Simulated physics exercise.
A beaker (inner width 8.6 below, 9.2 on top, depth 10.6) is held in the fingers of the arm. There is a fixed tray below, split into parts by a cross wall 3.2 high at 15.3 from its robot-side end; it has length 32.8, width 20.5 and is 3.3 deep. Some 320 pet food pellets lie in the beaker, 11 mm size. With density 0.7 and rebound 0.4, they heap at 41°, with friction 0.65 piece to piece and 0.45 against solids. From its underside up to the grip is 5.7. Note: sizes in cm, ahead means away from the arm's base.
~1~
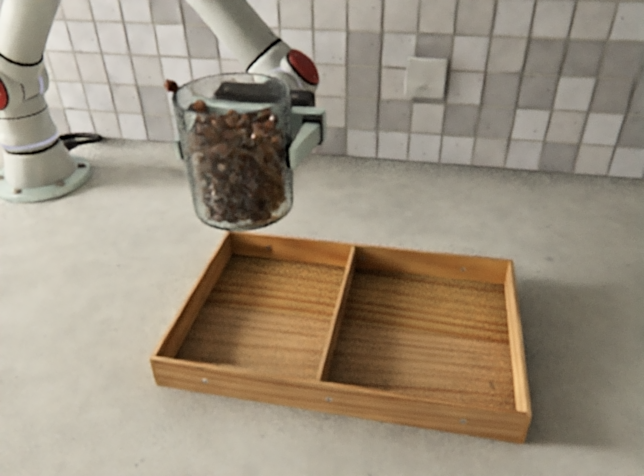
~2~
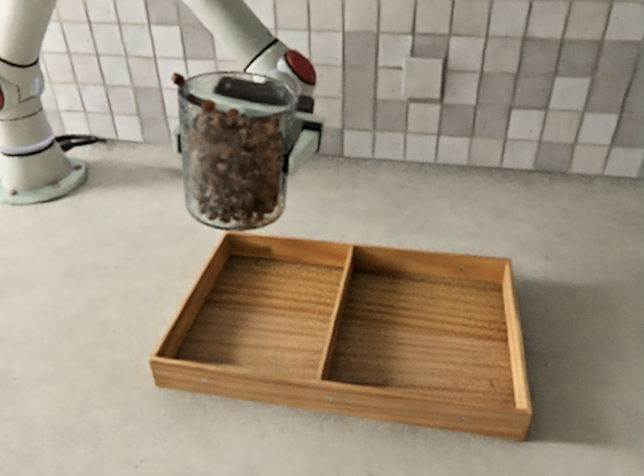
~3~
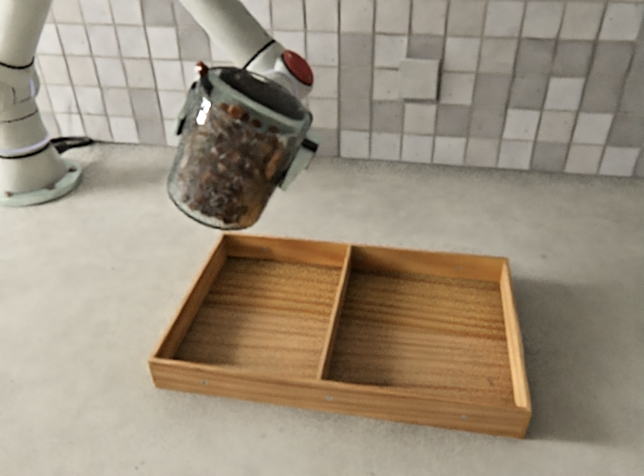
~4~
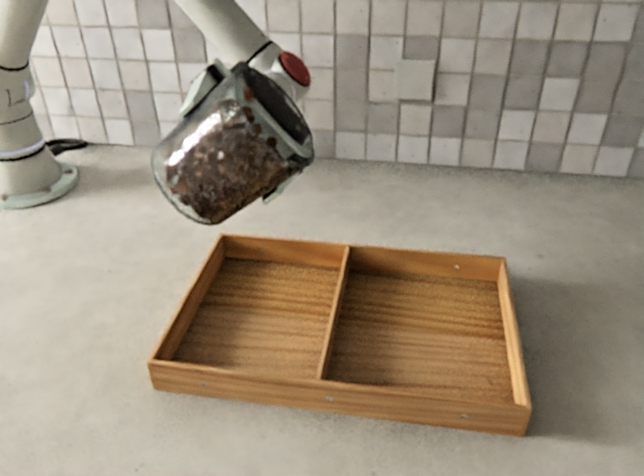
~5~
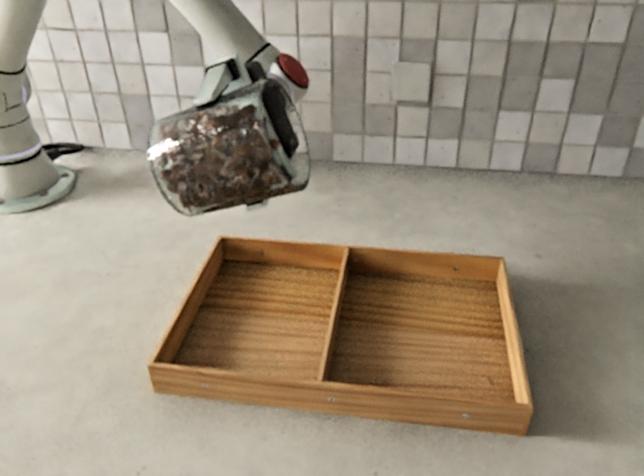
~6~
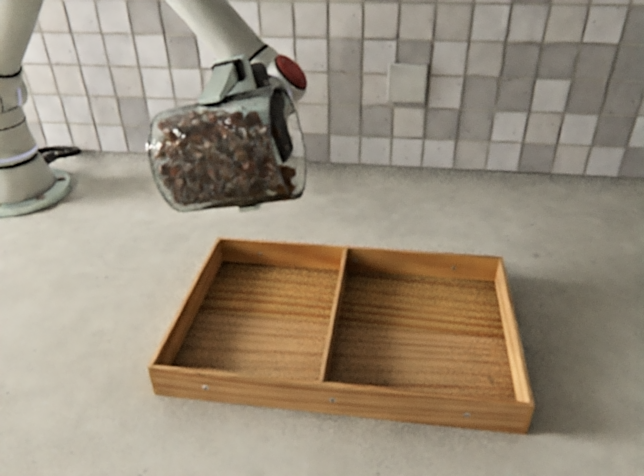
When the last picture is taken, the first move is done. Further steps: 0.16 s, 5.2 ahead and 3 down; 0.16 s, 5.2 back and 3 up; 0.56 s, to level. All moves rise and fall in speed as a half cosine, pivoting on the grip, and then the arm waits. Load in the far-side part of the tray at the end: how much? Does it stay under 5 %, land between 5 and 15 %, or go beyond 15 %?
It lands between 5 and 15 %.
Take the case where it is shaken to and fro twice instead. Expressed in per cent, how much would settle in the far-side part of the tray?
Roughly 15 percent.
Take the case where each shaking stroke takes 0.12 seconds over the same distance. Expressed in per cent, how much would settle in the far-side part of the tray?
It would be some 15 %.
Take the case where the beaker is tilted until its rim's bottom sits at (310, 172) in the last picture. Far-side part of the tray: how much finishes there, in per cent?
Close to 5 in a hundred.
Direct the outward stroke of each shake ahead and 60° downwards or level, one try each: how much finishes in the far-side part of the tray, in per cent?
Try one gives about 5 in a hundred, try two about 20 in a hundred.
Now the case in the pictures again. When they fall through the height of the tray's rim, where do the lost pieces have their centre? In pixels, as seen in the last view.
Estimated centre near (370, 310) in pixels.
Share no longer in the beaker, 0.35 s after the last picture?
Share out so far: Close to 10 %.
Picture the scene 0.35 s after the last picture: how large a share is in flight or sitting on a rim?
That comes to about 6 per cent, more or less.
Then, 0.35 s later, tilted 76° forward, highest piece 22 above the table; 290 in the beaker, 17 in the far-side part, 18 in flight or on a rim.
Then, 0.70 s later, tilted 17° forward, highest piece 24 above the table; 286 in the beaker, 32 in the far-side part, 7 in the robot-side part.
Then, 1.08 s later, level, highest piece 24 above the table; 286 in the beaker, 32 in the far-side part, 7 in the robot-side part.
Then, 2.13 s later, level, highest piece 24 above the table; 286 in the beaker, 32 in the far-side part, 7 in the robot-side part.
At rest, 286 in the beaker, 32 in the far-side part, 7 in the robot-side part. That is 10 % in the far-side part of the tray.
